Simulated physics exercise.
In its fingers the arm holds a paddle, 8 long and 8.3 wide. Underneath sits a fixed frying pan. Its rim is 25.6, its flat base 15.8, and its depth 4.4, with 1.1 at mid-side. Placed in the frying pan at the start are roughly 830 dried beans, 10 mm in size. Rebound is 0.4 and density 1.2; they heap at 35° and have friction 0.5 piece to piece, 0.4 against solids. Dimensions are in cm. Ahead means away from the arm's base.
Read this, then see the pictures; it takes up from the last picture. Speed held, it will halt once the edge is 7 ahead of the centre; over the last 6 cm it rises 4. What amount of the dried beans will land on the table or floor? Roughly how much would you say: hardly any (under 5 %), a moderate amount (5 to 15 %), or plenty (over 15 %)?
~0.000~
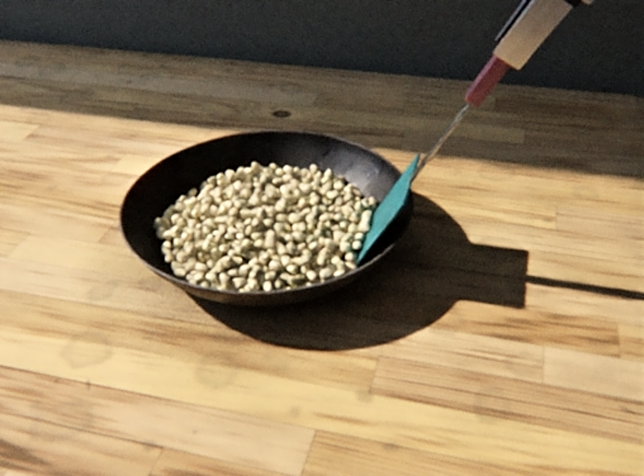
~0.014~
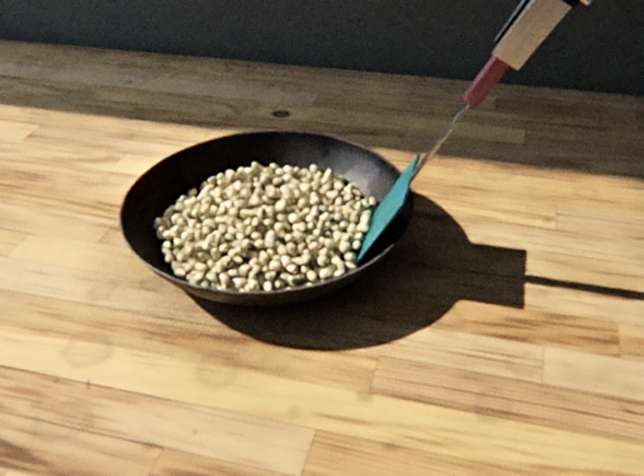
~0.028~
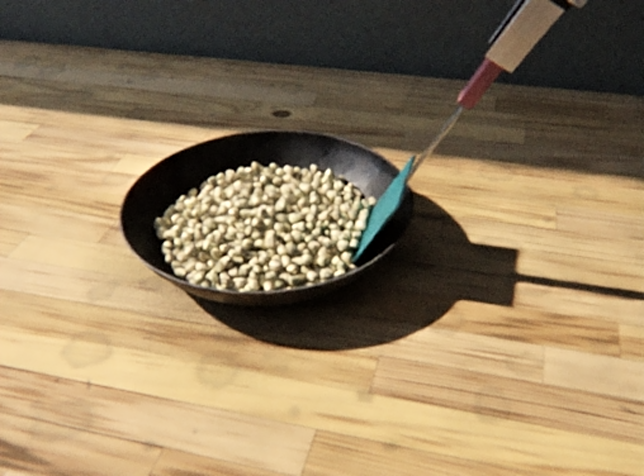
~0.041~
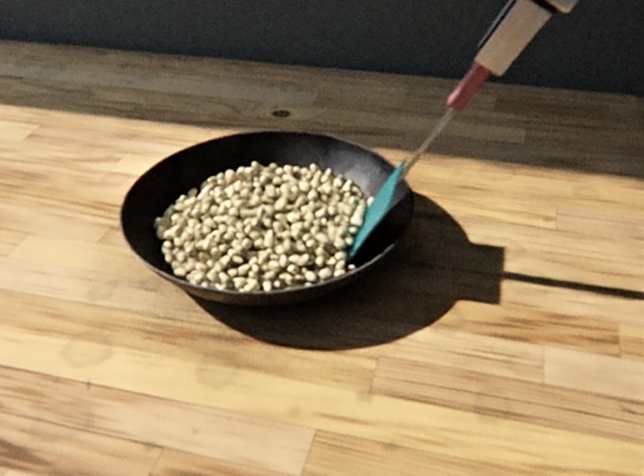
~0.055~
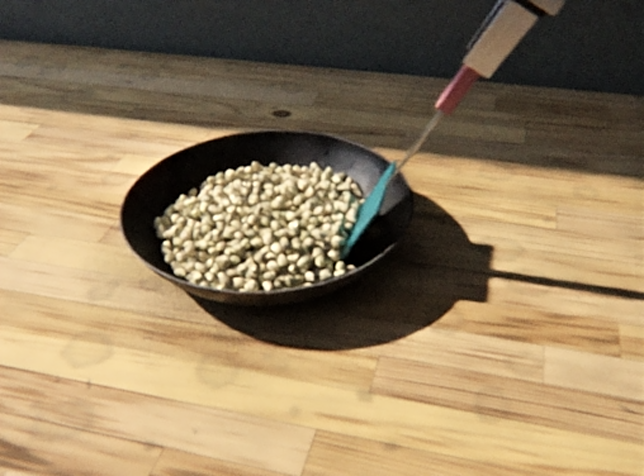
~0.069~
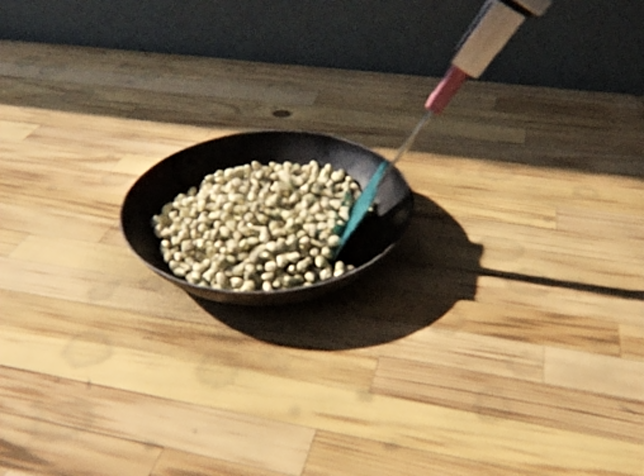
I'd say a moderate amount.
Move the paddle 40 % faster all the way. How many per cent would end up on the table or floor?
It would be near 15 per cent.
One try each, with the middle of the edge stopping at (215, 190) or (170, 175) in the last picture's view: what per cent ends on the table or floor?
The two tries give near 0 and near 25 in a hundred.
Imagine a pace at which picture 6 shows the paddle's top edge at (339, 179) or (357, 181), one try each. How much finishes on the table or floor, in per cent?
25 % and 20 %.
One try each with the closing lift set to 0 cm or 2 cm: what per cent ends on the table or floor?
Near 10 and 10 percent respectively.
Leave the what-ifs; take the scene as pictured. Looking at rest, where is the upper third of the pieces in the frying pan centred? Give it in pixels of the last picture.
Around (181, 196).
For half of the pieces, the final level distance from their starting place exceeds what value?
Around 4 cm, measured level.
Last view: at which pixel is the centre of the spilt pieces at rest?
Centre of the spill: Approx. (97, 220).
After 0.15 s, sloping 61°, highest piece 14 above the table; 825 in the frying pan, 1 on the blade or in flight.
After 0.23 s, sloping 61°, highest piece 17 above the table; 825 in the frying pan, 1 on the blade or in flight.
After 0.48 s, sloping 61°, highest piece 6 above the table; 755 in the frying pan, 68 on the table or floor, 3 on the blade or in flight.
After 1.53 s, sloping 61°, highest piece 6 above the table; 750 in the frying pan, 76 on the table or floor.
In the end, 750 in the frying pan, 76 on the table or floor. That is 9 % on the table or floor.
